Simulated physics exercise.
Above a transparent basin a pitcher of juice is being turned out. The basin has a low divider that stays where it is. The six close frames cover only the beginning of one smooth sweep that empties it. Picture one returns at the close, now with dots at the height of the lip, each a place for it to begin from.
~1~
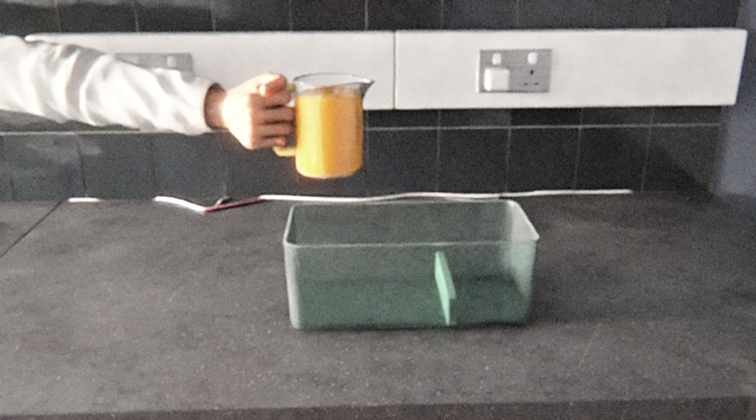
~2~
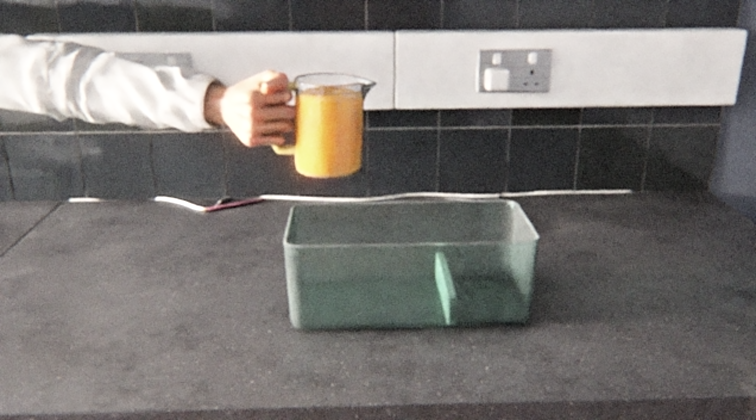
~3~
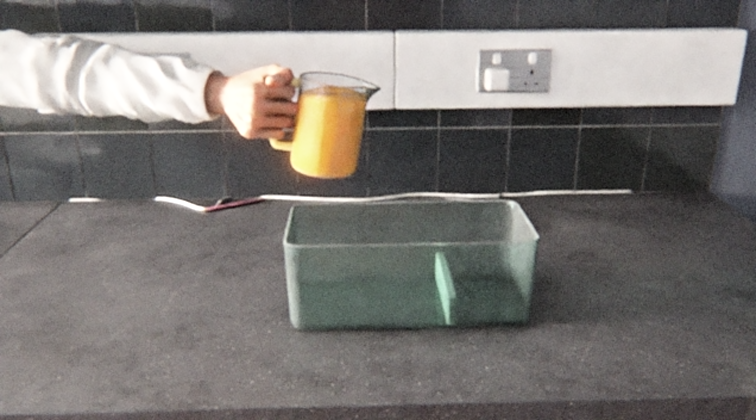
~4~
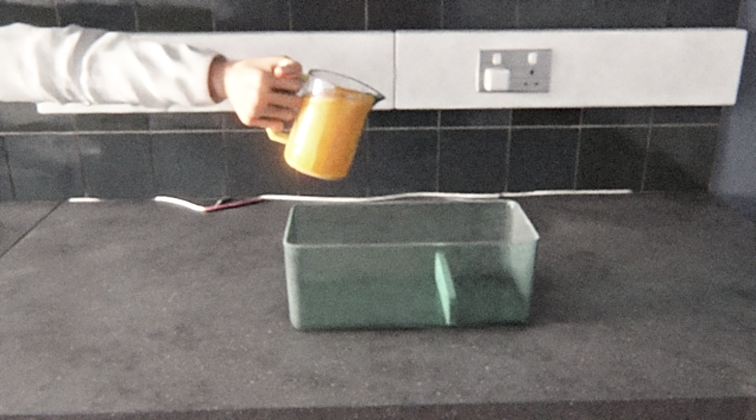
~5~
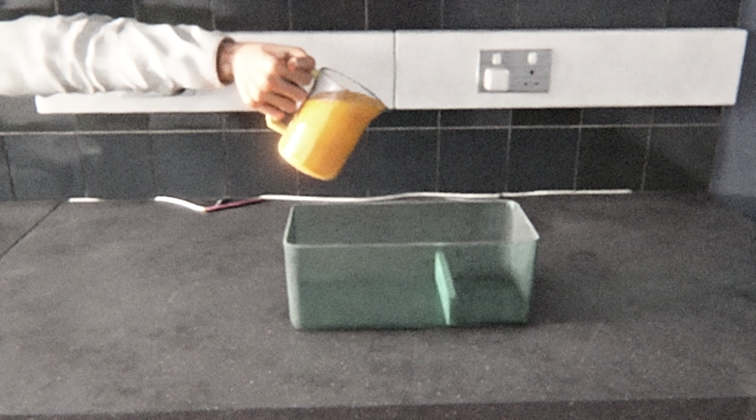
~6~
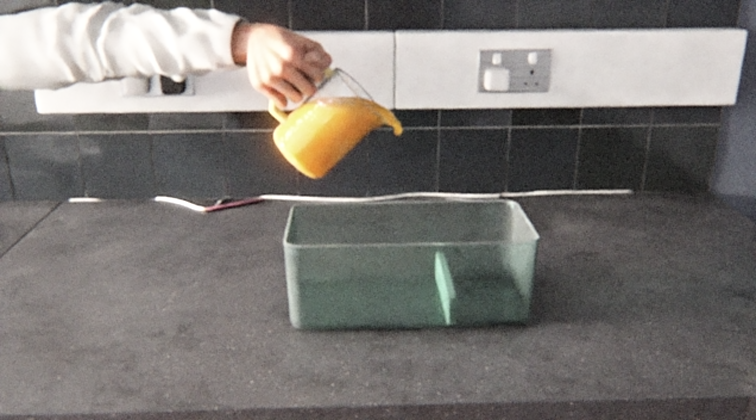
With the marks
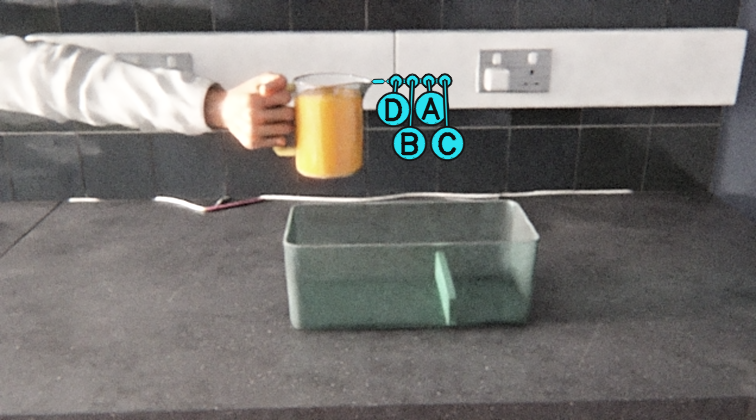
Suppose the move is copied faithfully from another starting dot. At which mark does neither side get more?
D beats the others.
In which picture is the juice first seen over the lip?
In picture 6.
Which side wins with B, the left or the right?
More ends on the right.
On the marked copy, A at (428, 81); B at (412, 81); C at (444, 80); D at (396, 81).
With A, about 14 % ends left of the wall and 83 % right of it.
With B, about 18 % ends left of the wall and 81 % right of it.
With C, about 32 % ends left of the wall and 64 % right of it; 4 % is lost outside.
With D, about 51 % ends left of the wall and 47 % right of it.
